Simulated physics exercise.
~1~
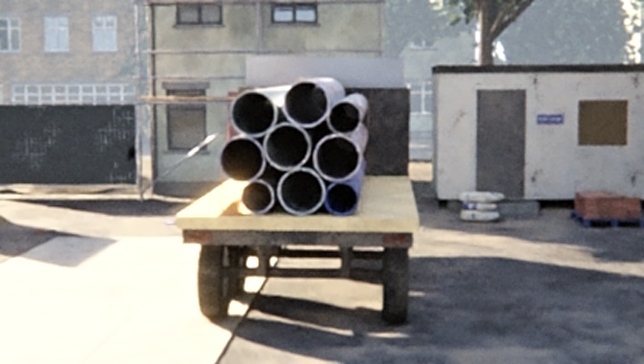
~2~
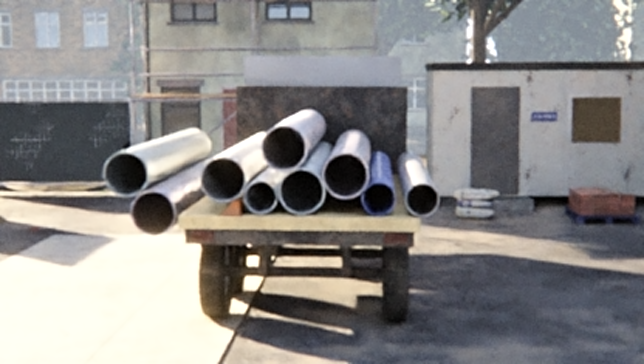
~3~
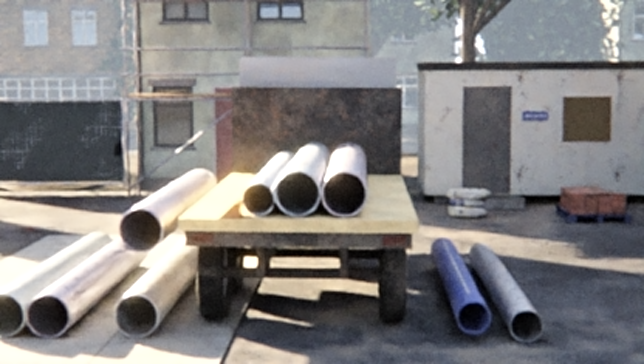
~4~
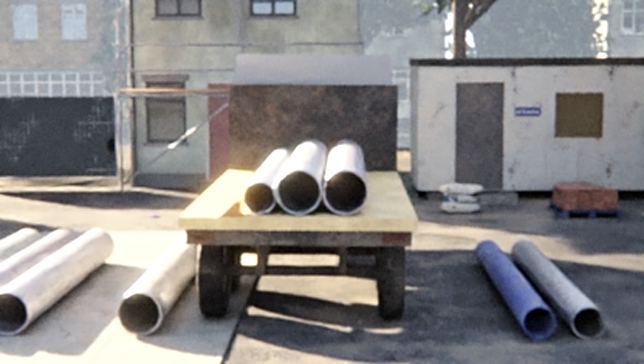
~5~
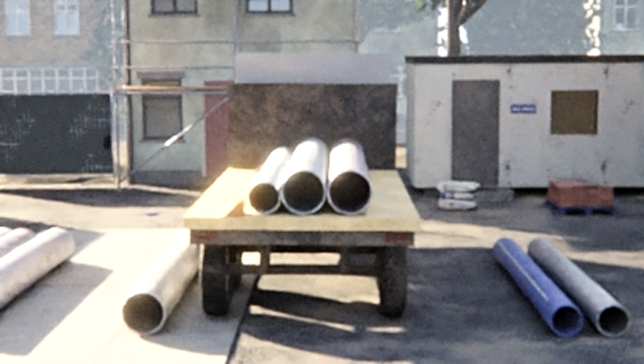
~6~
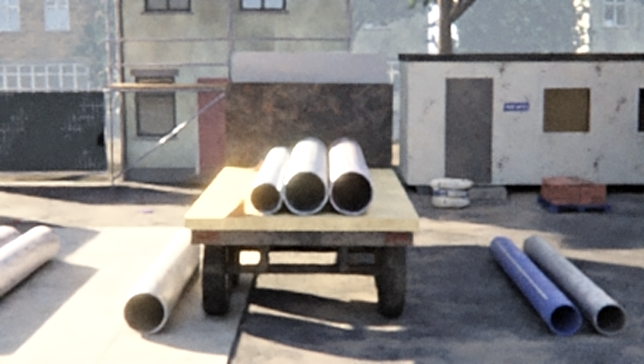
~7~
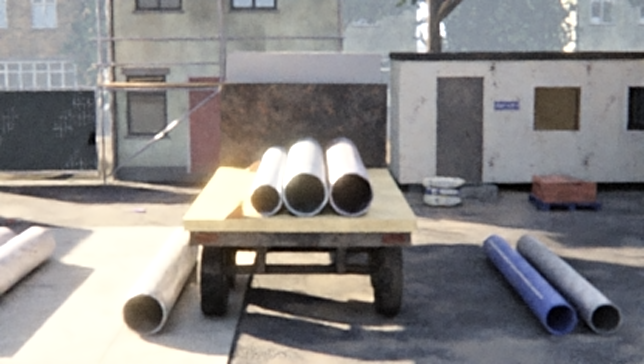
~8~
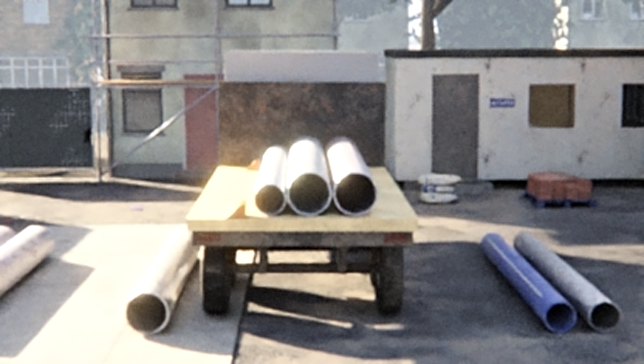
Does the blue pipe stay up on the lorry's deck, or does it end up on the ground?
The blue pipe ends up on the ground, lying to the right of the lorry next to a grey one.
